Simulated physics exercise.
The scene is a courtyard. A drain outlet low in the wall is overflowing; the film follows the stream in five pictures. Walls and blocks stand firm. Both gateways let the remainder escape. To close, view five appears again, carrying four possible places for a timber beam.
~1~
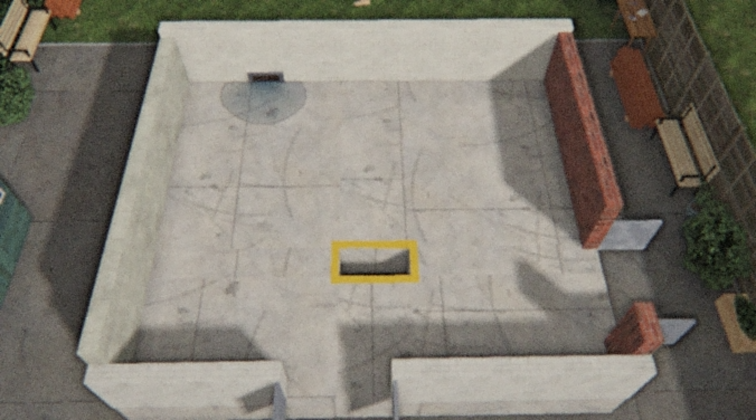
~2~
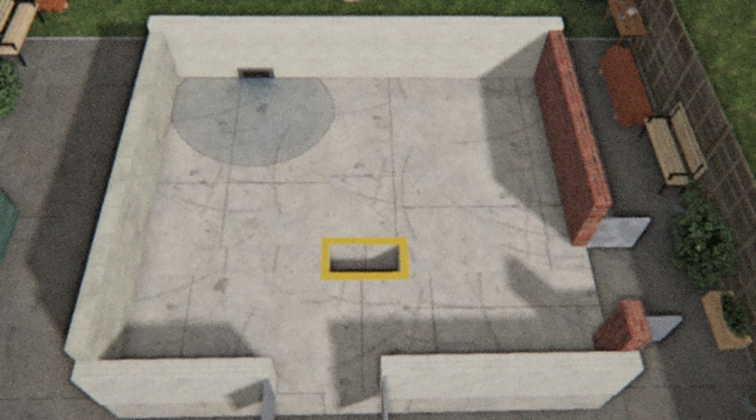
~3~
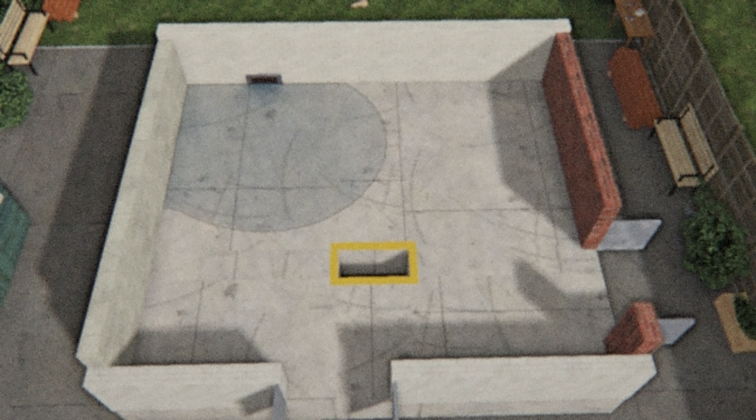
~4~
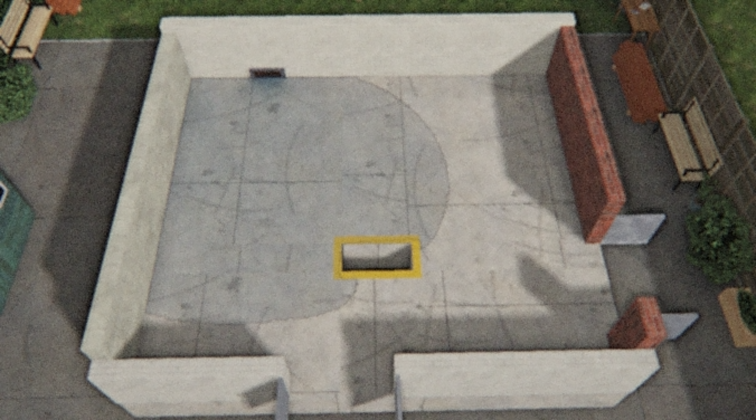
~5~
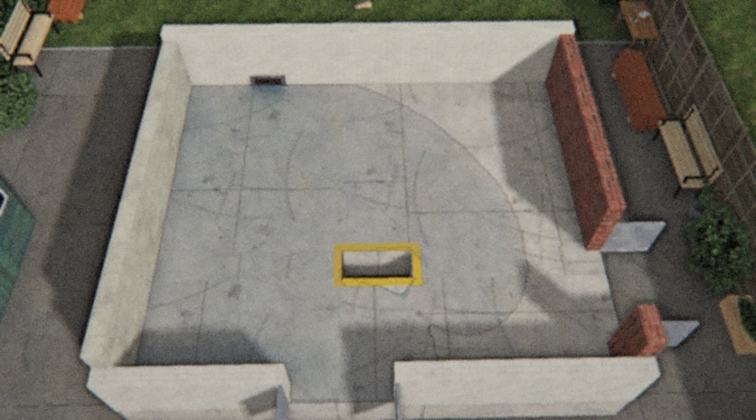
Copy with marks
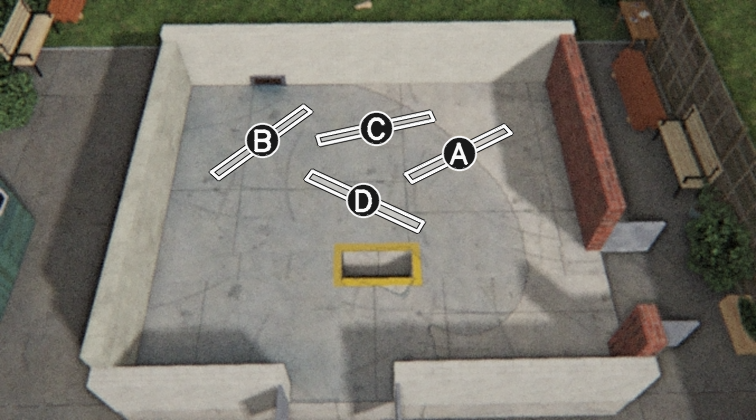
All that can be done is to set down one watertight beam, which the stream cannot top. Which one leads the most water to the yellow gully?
The best spot is A.
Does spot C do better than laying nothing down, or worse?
Worse.
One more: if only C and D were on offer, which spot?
It is C.
In white, A from (408, 178) to (507, 129); B from (215, 175) to (307, 109); C from (318, 140) to (431, 116); D from (309, 175) to (420, 226).
For spot A, about 27 % of the stream goes into the yellow gully, about 72 % out by the gates.
For spot B, about 11 % of the stream goes into the yellow gully, about 88 % out by the gates.
For spot C, about 19 % of the stream goes into the yellow gully, about 80 % out by the gates.
For spot D, about 12 % of the stream goes into the yellow gully, about 88 % out by the gates.
